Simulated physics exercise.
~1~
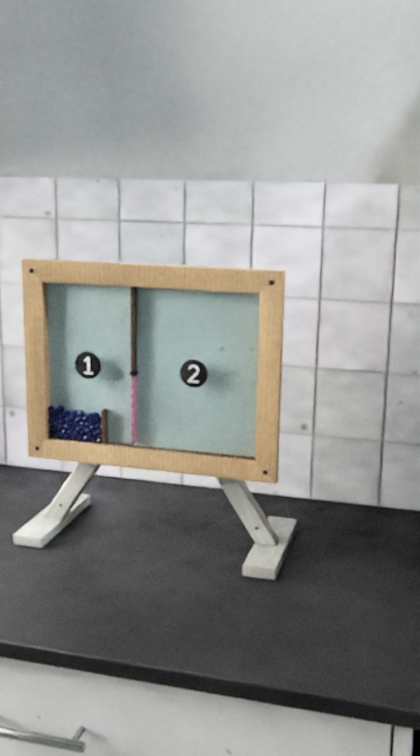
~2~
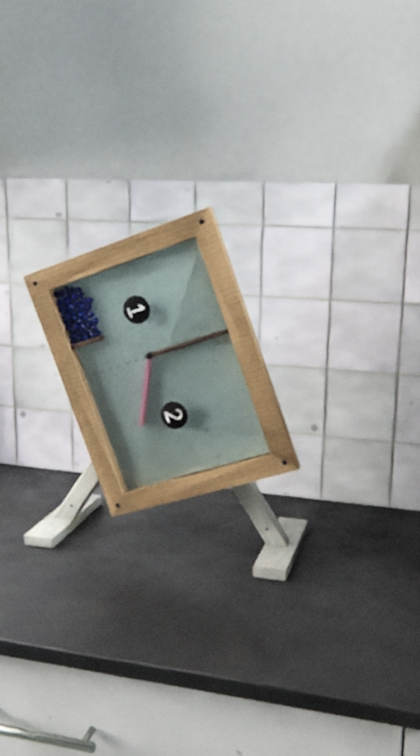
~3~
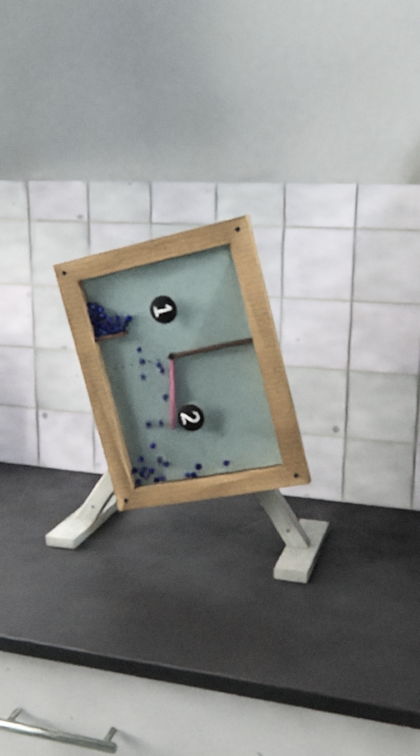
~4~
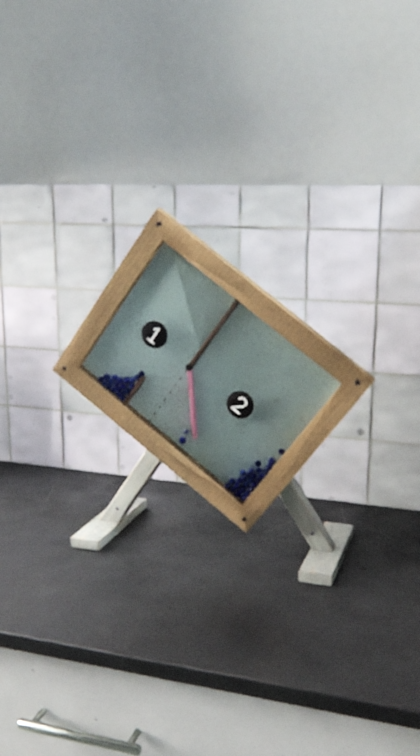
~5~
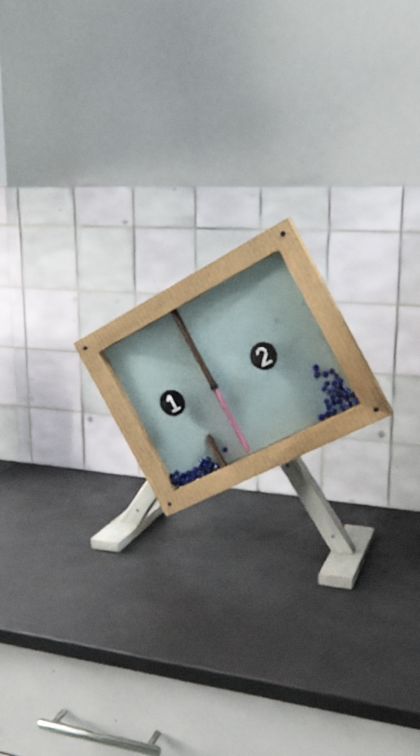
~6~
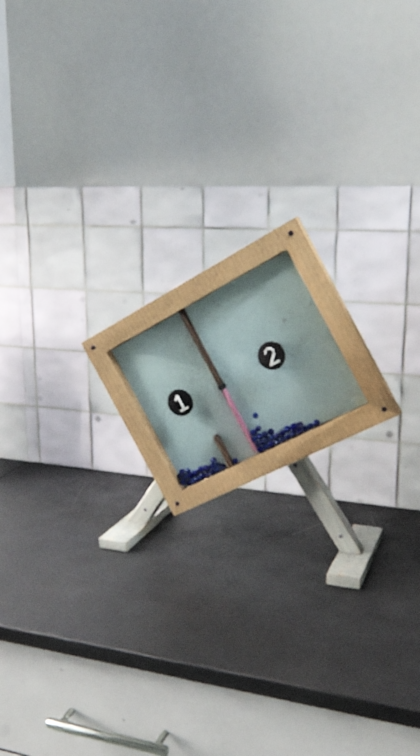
At the start, a wooden-framed case stands level on a dark counter, with dark blue beads heaped behind a short divider at the lower left of side one. The case turns steeply clockwise, lifting the beads to the upper left while the pink flap hangs open. Some beads spill past the flap and gather at the bottom of side two. The case then swings back anticlockwise and tilts the other way, and the flap shuts. Finally, side two's beads slide down left against the closed flap, leaving a fair share on each side.
